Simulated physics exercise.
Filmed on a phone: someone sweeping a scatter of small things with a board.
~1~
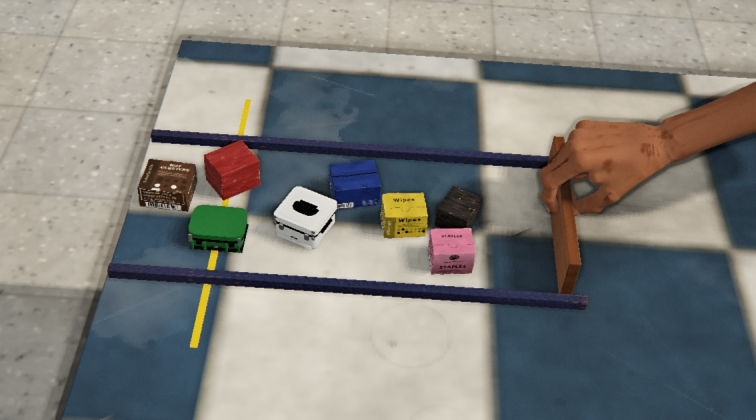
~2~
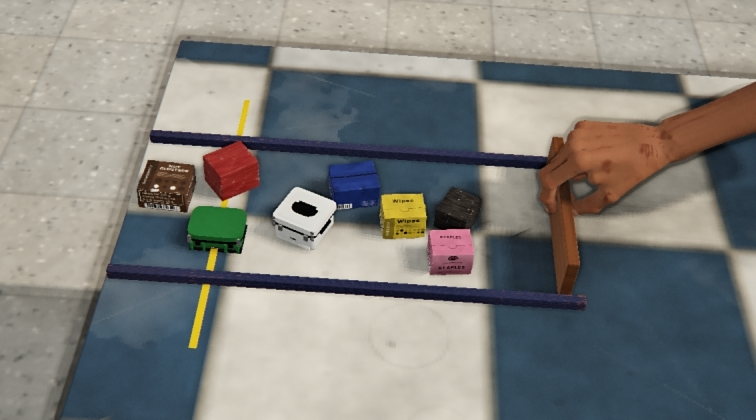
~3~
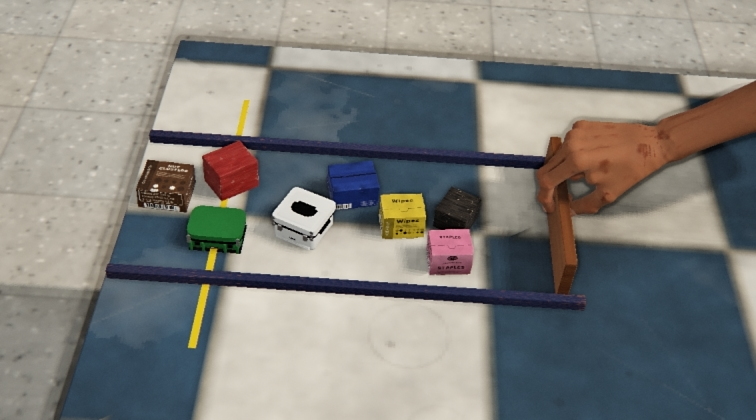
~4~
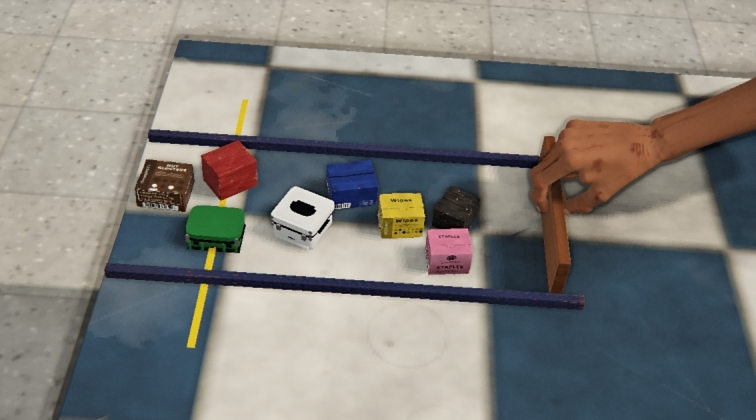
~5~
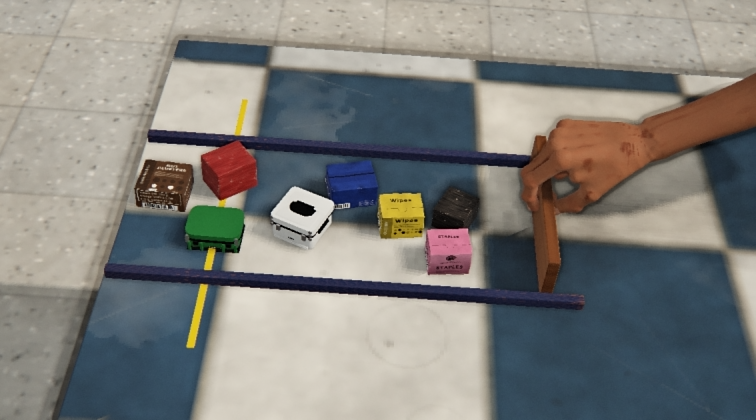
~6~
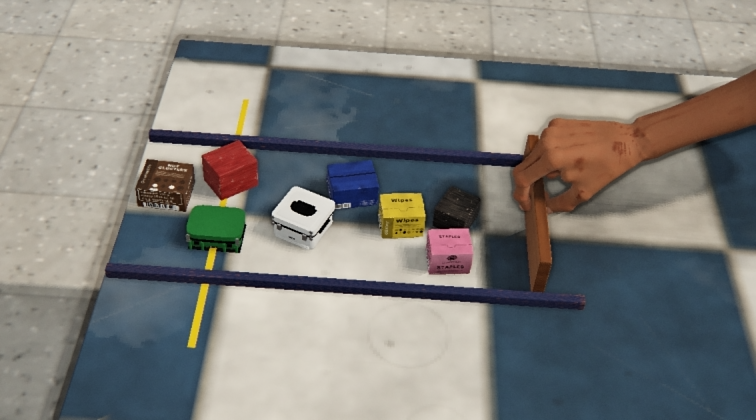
We see a hand holding a brown board upright between two dark rails and sliding it slightly left toward a scatter of small colored boxes and cases, which stay in place near a yellow strip of tape without being touched.
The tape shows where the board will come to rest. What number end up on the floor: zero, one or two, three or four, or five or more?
Here the number that fall off is one or two.
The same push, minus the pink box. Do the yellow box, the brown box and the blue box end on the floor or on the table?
The yellow box stays on, the brown box tumbles off, the blue box remains up.
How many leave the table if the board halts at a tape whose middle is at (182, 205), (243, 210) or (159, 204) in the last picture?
Down on the floor: 5, 1 and 5.
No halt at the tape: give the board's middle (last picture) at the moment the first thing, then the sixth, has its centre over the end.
About (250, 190), then (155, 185).
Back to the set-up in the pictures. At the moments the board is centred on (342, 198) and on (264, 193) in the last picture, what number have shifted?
By then 6, and 8.
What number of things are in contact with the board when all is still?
The number is 3.
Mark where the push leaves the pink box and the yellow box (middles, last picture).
The pink box stops around (193, 233); the yellow box around (168, 184).
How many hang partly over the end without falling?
That would be 1.
Soon after, none off yet; brown box at rest near (166, 185); green case at rest near (217, 229); red block at rest near (230, 170).
Then, none off yet; brown box at rest near (166, 185); green case moved a little near (192, 231); red block at rest near (230, 170).
Further on, none off yet; brown box moved a little near (153, 183); green case moved well along near (122, 241); red block moved about its own width near (200, 163).
At rest, the number that fall off is one or two; fallen, green case and brown box.
